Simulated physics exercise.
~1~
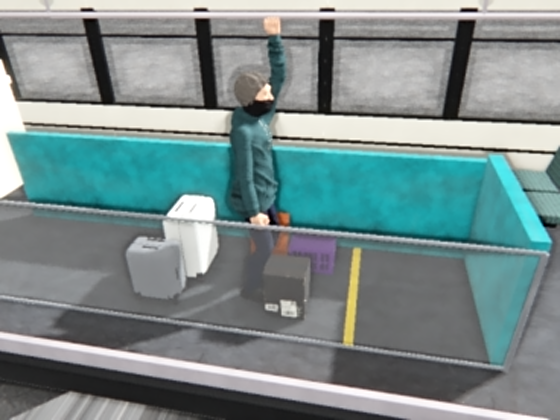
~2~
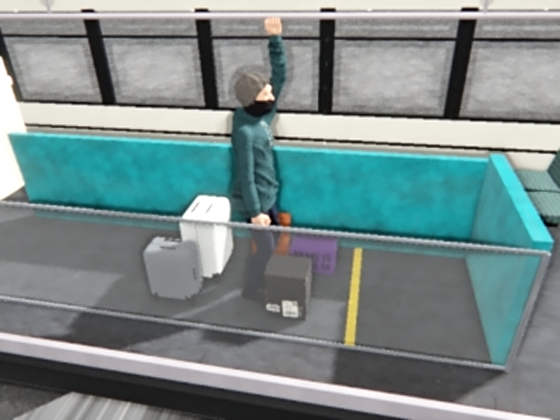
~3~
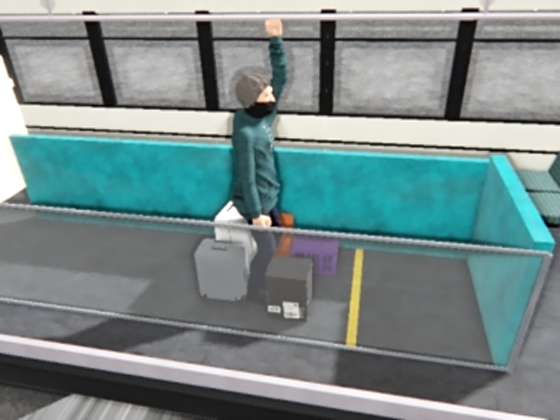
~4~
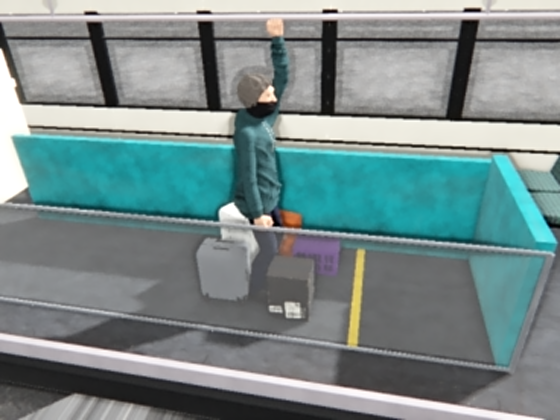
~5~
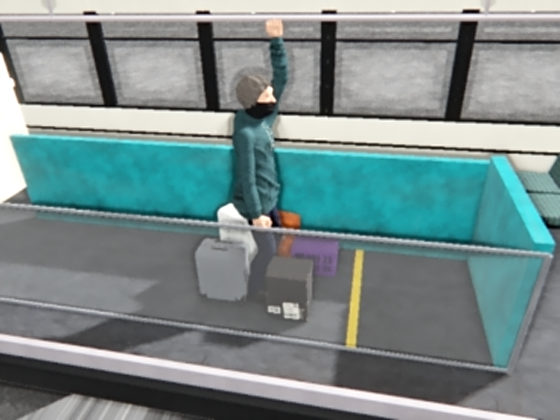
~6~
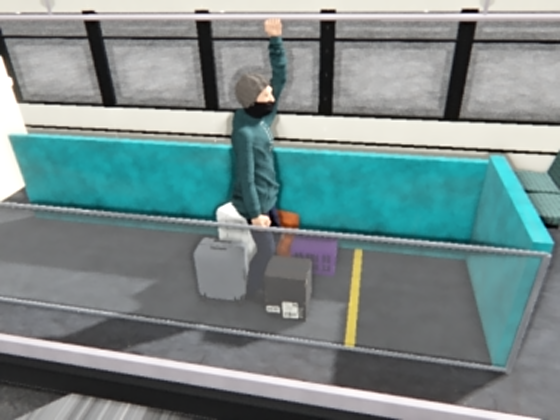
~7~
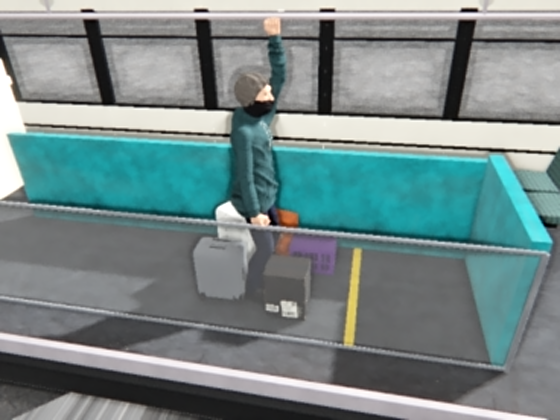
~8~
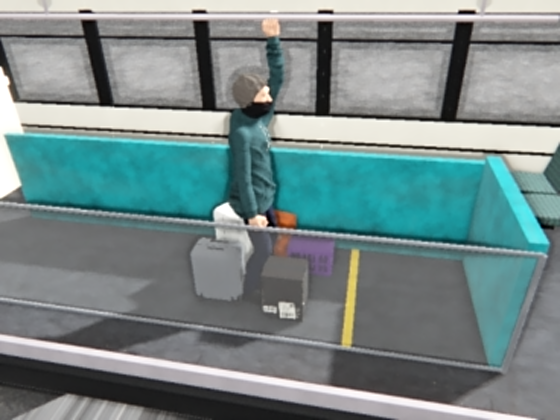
In this clip, a grey case and a larger white case roll upright to the right across a tram bay, the white one ending partly behind the grey, while a standing traveller keeps one arm raised; all the luggage finally rests left of the yellow line.
